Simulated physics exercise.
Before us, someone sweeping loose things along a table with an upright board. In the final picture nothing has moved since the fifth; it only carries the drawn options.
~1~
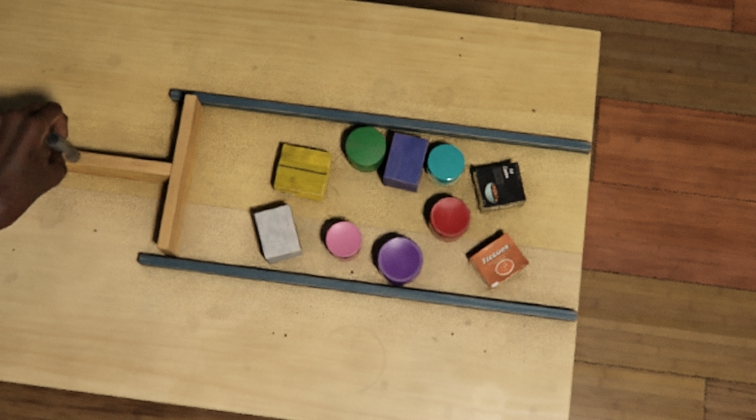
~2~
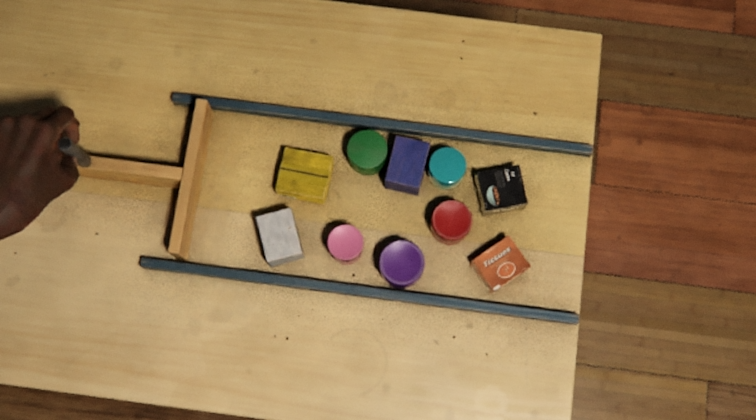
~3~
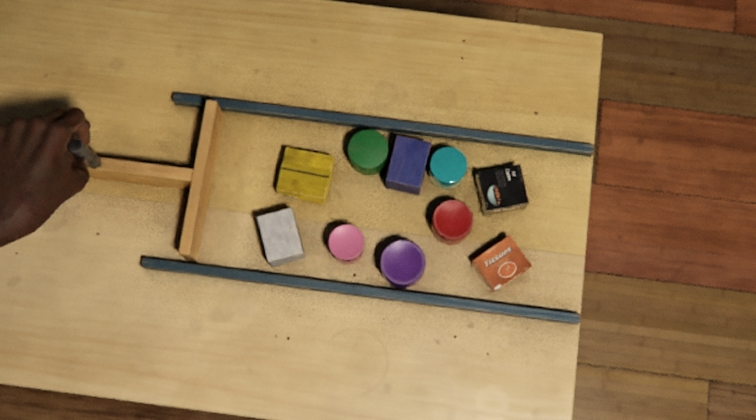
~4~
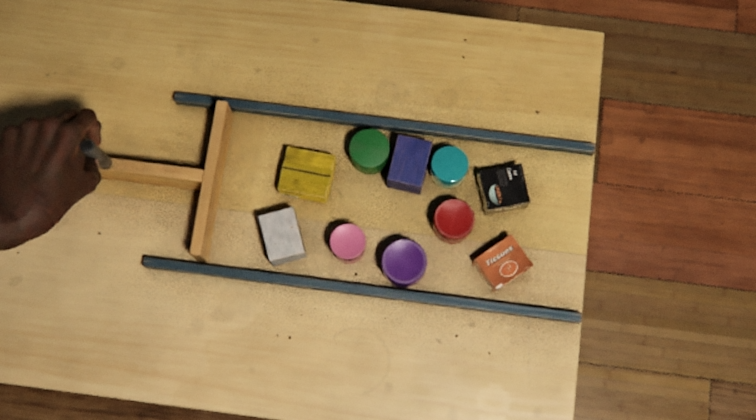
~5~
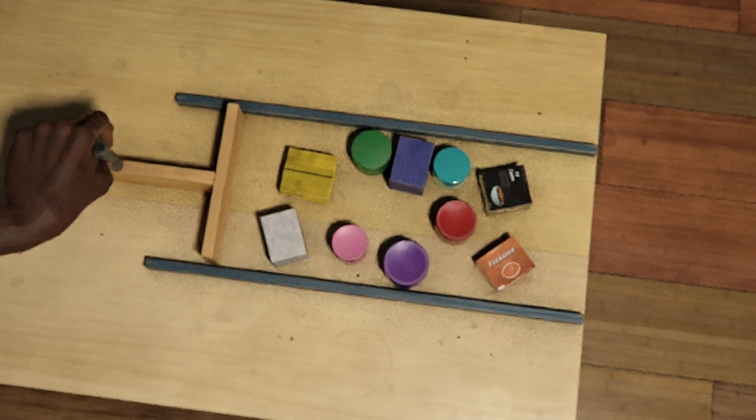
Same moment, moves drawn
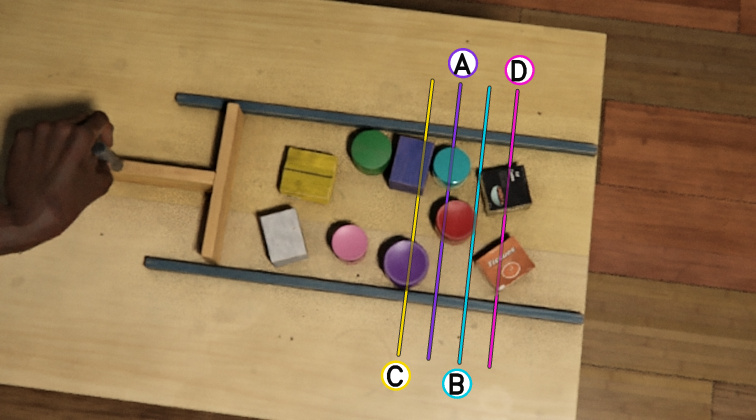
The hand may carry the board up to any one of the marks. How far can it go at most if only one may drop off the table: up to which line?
No farther than B.
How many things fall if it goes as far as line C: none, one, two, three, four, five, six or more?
In all, none.
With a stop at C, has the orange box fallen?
By then, no.
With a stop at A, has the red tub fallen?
By then, no.
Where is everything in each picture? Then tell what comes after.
The first picture shows purple tub (400, 262); white block (279, 235); orange box (498, 262).
The second picture shows board (187, 174); green tin (367, 153).
The third picture shows board (198, 176); black packet (502, 191).
The fourth picture shows board (209, 176); blue block (409, 164).
The fifth picture shows board (220, 178); yellow box (310, 176); purple tub (406, 265); white block (285, 238).
On the marked copy, A at (445, 217); B at (475, 220); C at (416, 213); D at (504, 224).
Taking B. A third of the way, board (311, 190); turquoise pot (460, 172); green tin (388, 147).
Two thirds of the way, board (403, 202); black packet (534, 196); orange box (513, 264).
When it is over, board (473, 210); black packet (596, 209); turquoise pot (582, 170); none fallen.
As for the rest, A is within the limit but short; C is within the limit but short; D drops three.
